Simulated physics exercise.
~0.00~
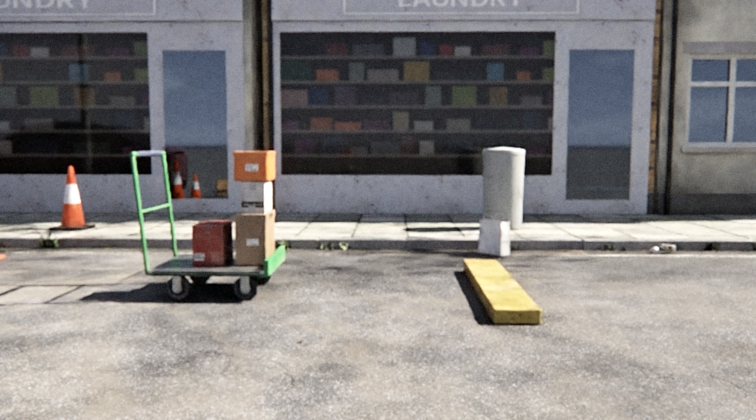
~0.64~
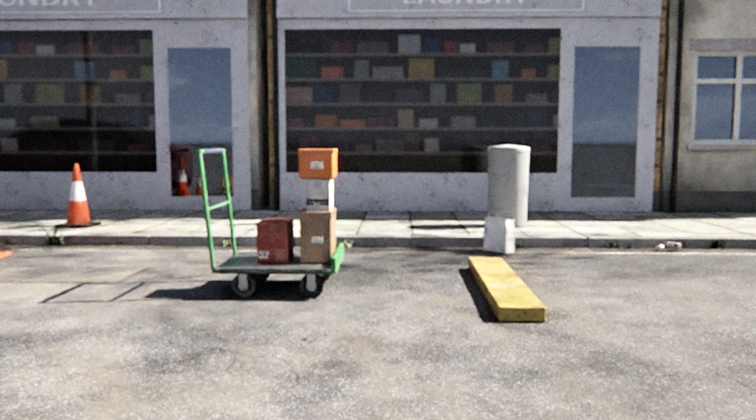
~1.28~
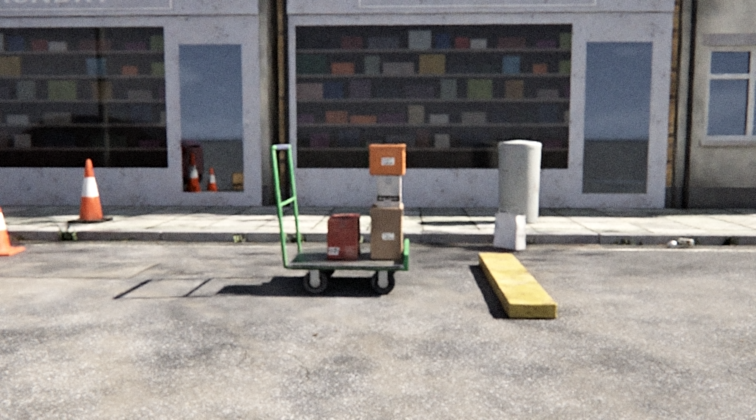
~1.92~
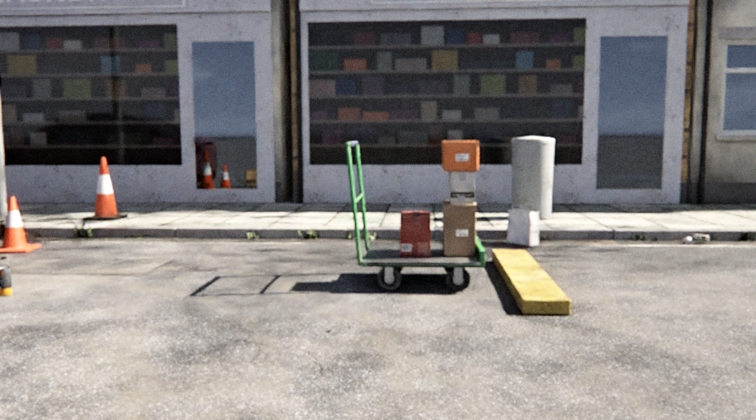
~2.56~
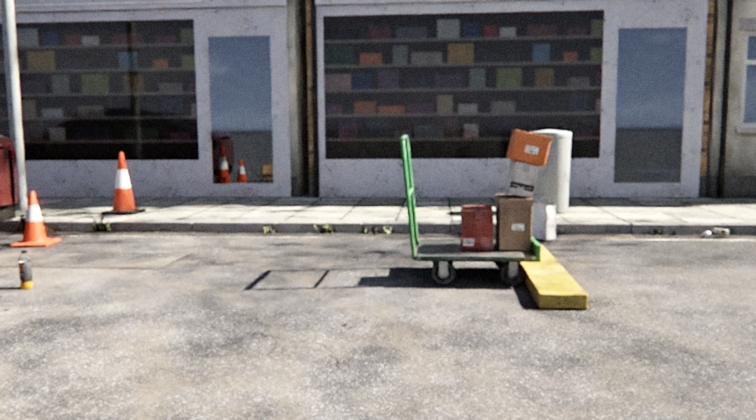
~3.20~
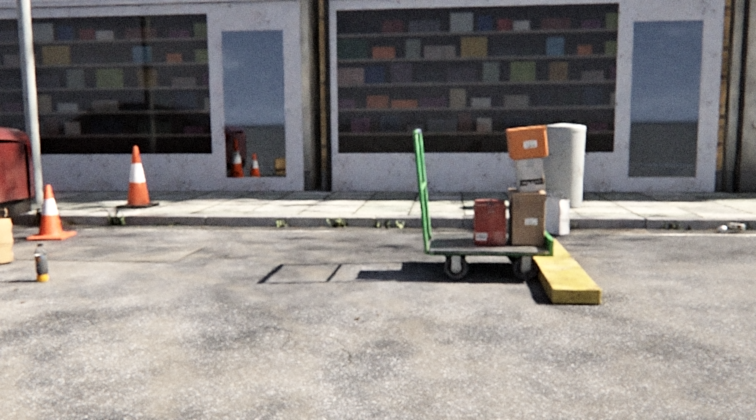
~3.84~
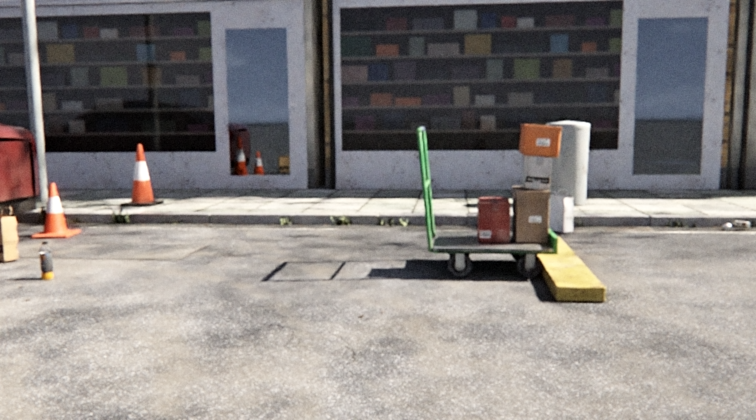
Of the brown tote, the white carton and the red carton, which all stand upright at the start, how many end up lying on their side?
None of them do. The brown tote, the white carton and the red carton are all still upright on the cart at the end.
